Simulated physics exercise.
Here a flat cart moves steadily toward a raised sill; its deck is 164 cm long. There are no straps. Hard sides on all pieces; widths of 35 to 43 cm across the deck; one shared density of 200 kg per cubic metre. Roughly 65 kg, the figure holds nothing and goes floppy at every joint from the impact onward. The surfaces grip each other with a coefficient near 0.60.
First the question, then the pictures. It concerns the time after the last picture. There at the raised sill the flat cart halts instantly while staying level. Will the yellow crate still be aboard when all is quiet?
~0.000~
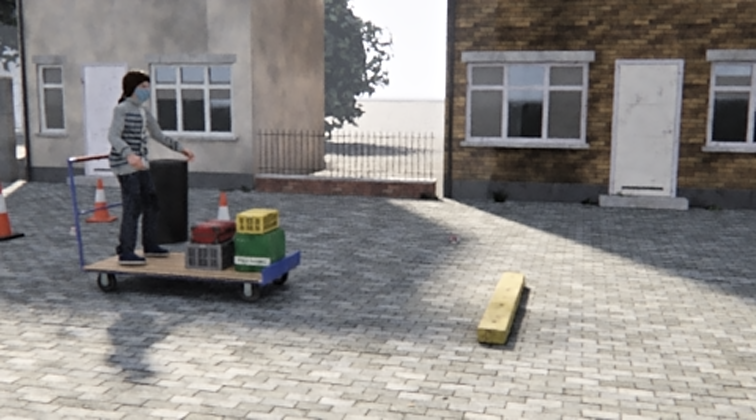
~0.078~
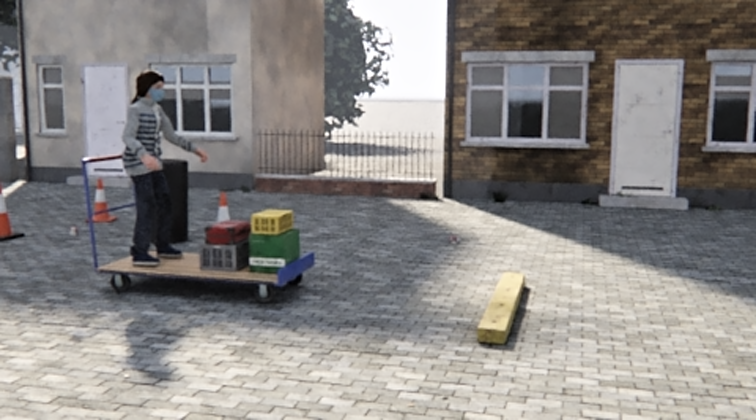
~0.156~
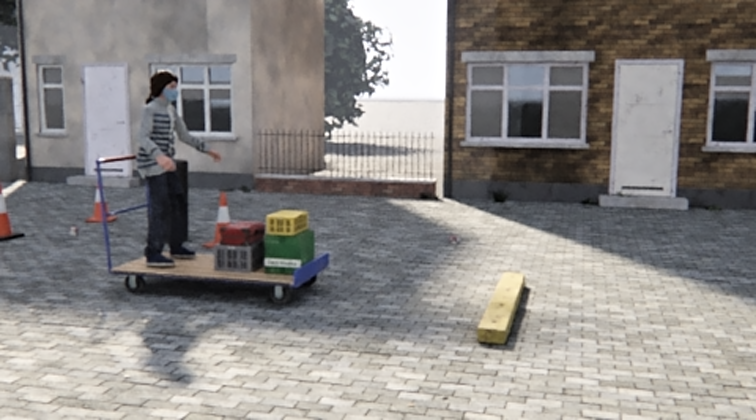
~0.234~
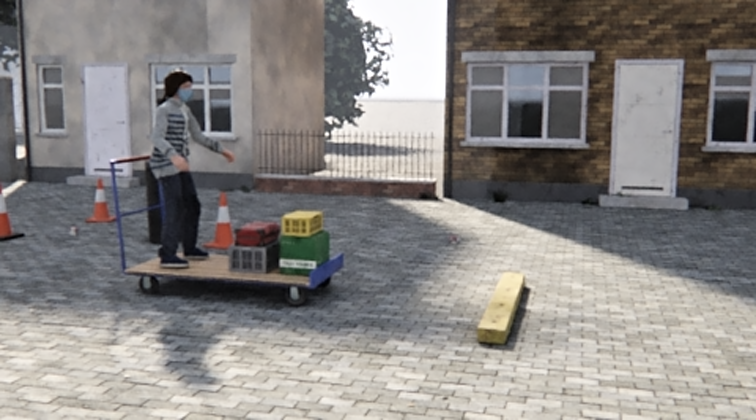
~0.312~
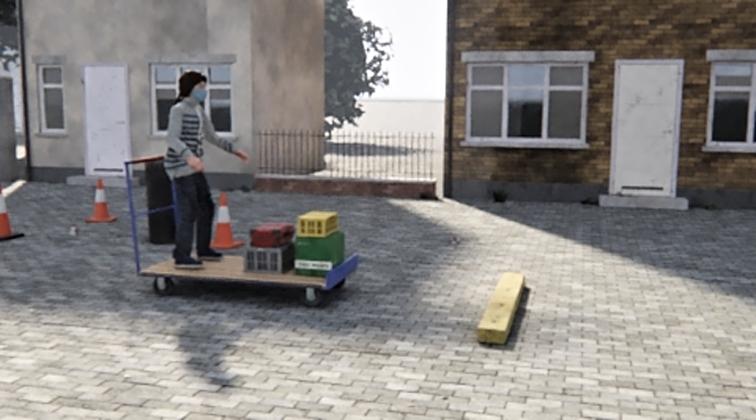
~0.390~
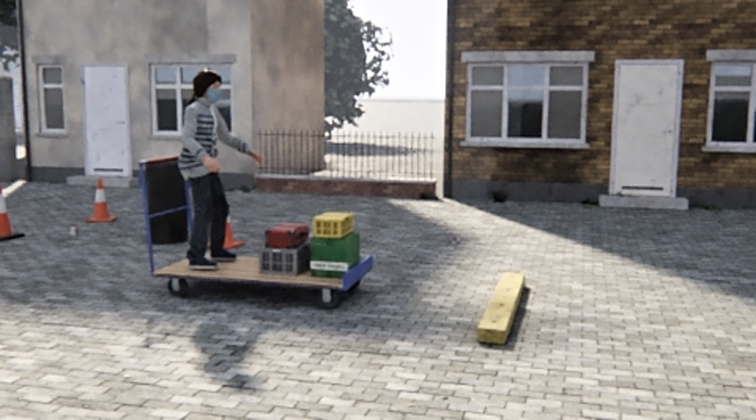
Yeah, it escapes over the edge.
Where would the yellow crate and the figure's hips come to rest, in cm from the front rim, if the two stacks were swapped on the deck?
The yellow item would rest 30 centimetres behind the rim, with the hips 90 centimetres behind.
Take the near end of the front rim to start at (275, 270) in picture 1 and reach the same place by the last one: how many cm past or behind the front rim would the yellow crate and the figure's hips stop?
Rest points: Yellow at 40 cm past, hips at 110 cm behind.
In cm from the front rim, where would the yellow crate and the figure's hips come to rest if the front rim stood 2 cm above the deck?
In that case yellow 50 past, hips 80 behind.
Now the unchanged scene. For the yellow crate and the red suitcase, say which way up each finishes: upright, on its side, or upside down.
Yellow upside down, red upright.
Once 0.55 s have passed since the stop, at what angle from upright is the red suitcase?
It leans roughly 0°.
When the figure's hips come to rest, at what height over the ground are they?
They finish some 65 cm off the ground.
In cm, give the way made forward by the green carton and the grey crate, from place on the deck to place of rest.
Green 0 cm forward, grey 10 cm forward.
After 1.07 s the deck stops.
After 1.32 s the yellow crate is 5 cm past the rim, tilted 35°, near (511, 236) in the last picture's view.
After 1.62 s the yellow crate is 31 cm past the rim, tilted 175°, near (543, 304) in the last picture's view.
After 2.07 s the yellow crate is 37 cm past the rim, tilted 180°, near (552, 304) in the last picture's view.
Final state at 2.5 s, past the rim, yellow crate; behind it, green carton, red suitcase, grey crate and the figure's hips.
